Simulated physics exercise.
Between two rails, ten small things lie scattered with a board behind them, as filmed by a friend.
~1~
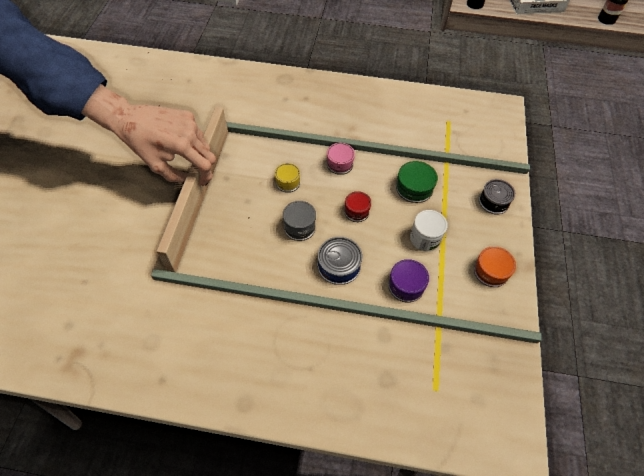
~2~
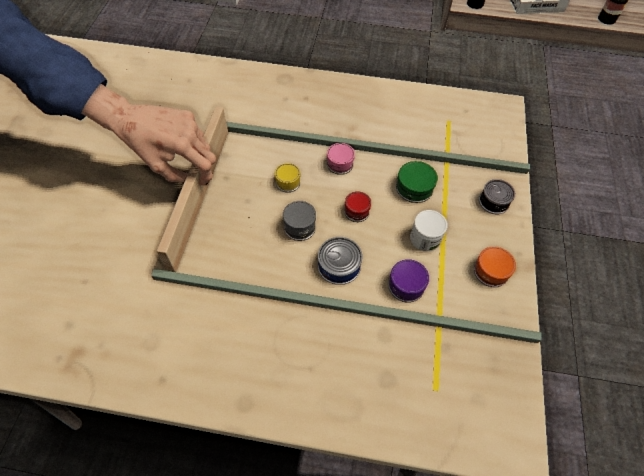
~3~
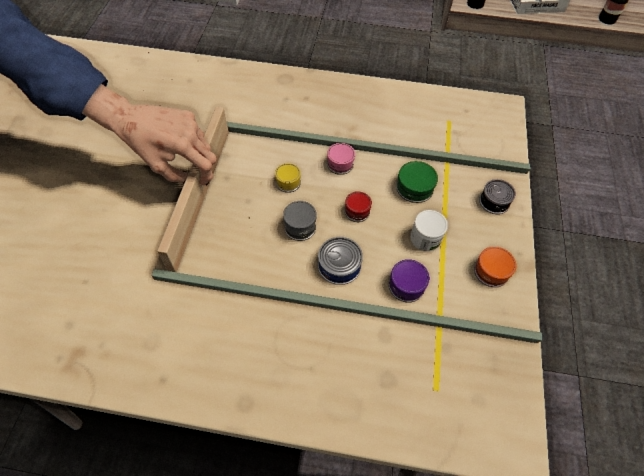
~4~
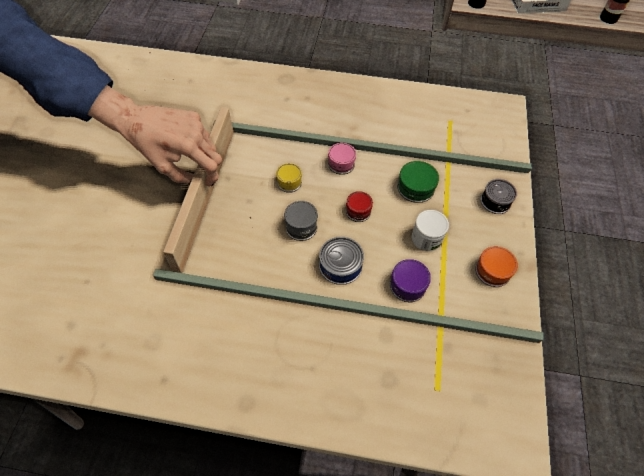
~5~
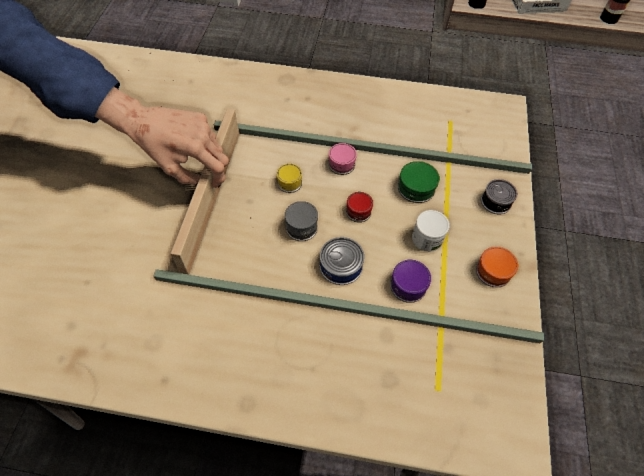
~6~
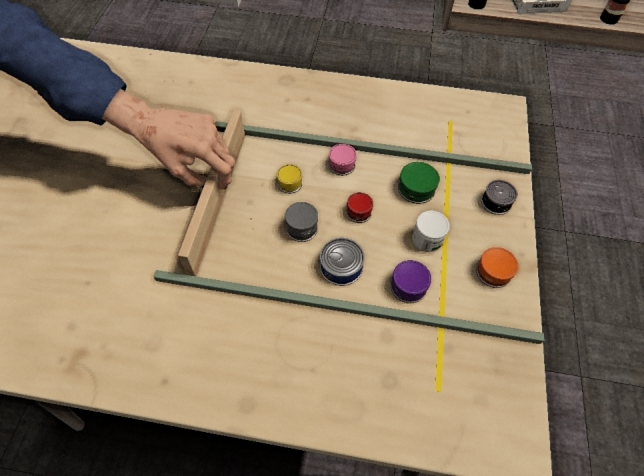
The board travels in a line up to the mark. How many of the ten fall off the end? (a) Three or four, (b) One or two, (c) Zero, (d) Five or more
The answer is c.
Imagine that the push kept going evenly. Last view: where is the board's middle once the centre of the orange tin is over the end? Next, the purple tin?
The middle is at (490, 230) when it's the orange tin, and at (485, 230) when it's the purple tin.
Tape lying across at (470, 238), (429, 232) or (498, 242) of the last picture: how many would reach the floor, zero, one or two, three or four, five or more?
Lab note - tapes per position, in order: Just one or two; zero; at least five.
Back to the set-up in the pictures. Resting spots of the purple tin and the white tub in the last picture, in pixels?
Final centres, first then second: (503, 308), (492, 234).
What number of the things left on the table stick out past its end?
Expected count: 1.
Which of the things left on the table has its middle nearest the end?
Black tin.
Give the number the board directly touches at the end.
The figure is 5.
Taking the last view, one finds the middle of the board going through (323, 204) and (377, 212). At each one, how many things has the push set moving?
First position 3; second position 7.
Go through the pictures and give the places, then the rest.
The first frame shows black tin (497, 197); orange tin (494, 267); white tub (428, 231); board (197, 184); tape (443, 233).
The second frame shows orange tin (494, 267); purple tin (408, 281).
The third frame shows white tub (428, 231); grey tin (300, 221).
The fourth frame shows black tin (498, 197); green tin (418, 182).
The fifth frame shows orange tin (497, 267); red tin (360, 207).
The sixth frame shows black tin (499, 197); orange tin (497, 268); white tub (430, 232); board (216, 188); tape (446, 234).
Early on, none off yet; black tin at rest near (499, 197); orange tin at rest near (497, 268); white tub at rest near (430, 232).
A while later, none off yet; black tin at rest near (499, 197); orange tin at rest near (497, 268); white tub travelled about its own width near (450, 233).
Finally, the number that fall off is zero.
